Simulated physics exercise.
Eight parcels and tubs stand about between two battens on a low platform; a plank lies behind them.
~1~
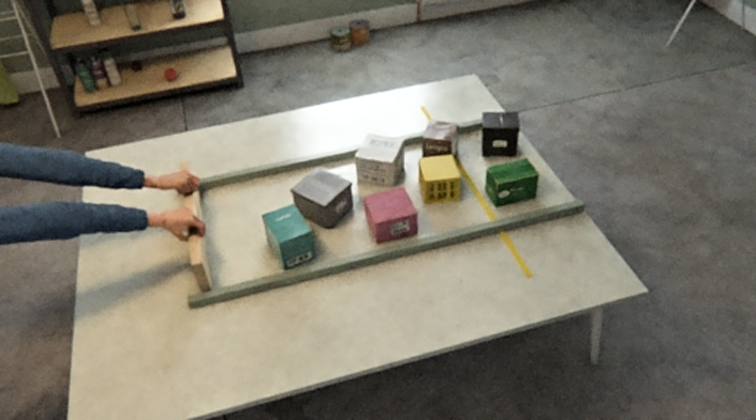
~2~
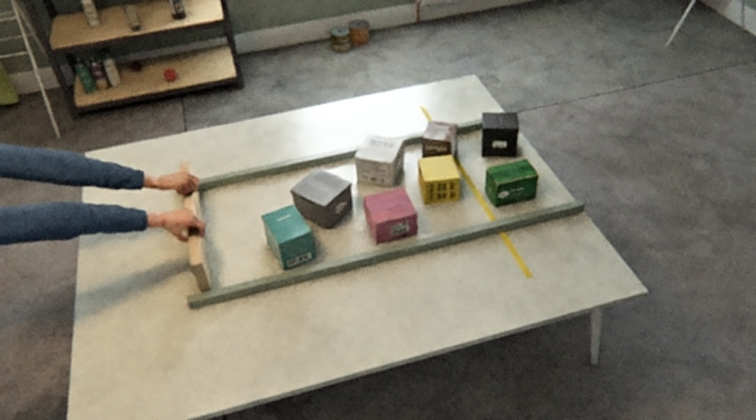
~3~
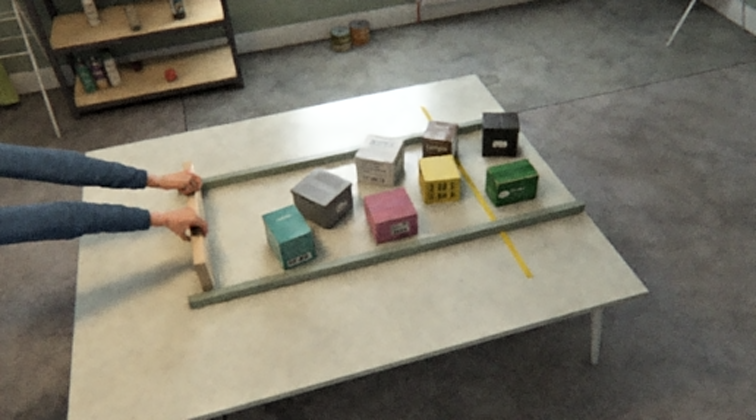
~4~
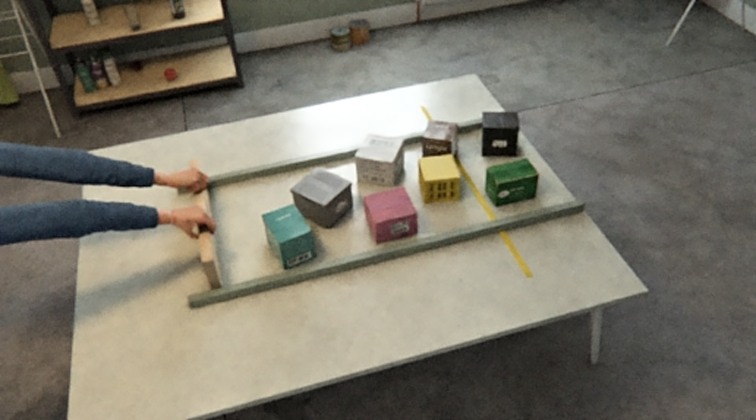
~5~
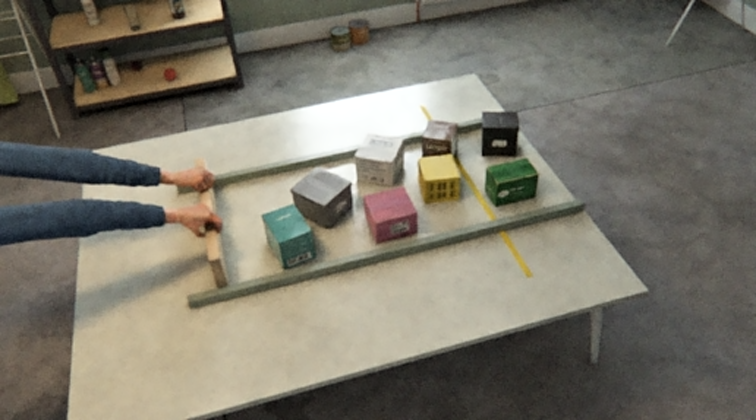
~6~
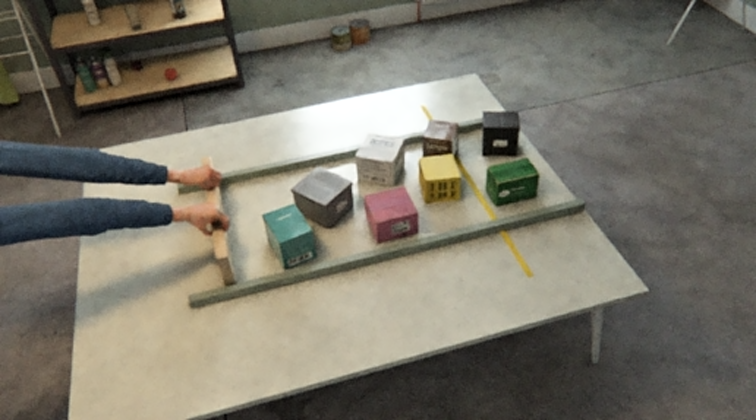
Two hands slid a wooden plank a short way to the right between two strips on a pale table, while the eight colourful boxes in front of it stayed where they were.
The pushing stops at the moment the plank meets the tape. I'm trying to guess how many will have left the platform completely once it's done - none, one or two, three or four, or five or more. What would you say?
I would say one or two leave it.
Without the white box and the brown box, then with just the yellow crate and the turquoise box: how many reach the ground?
The counts would be 1 and 1.
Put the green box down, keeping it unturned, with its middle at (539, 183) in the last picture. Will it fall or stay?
Starting there, it falls away.
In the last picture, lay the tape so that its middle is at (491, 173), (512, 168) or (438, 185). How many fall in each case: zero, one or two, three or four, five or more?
In order: 3 or 4, then 5 or more, then not one.
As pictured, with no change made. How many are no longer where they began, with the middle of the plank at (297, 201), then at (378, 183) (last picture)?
Answer - first 2, then 5.
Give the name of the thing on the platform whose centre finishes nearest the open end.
It's the yellow crate.
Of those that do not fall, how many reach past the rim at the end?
The overhang total is 1.
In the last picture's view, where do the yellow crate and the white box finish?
Looks like one lands around (531, 154), and the other around (467, 133).
Early on, none off yet; black tote at rest near (500, 134); green box at rest near (512, 182); brown box at rest near (441, 144).
A while later, none off yet; black tote at rest near (500, 134); green box travelled a little near (528, 178); brown box travelled about its own width near (462, 137).
Finally, the number that fall off is one or two; lost, green box and black tote.
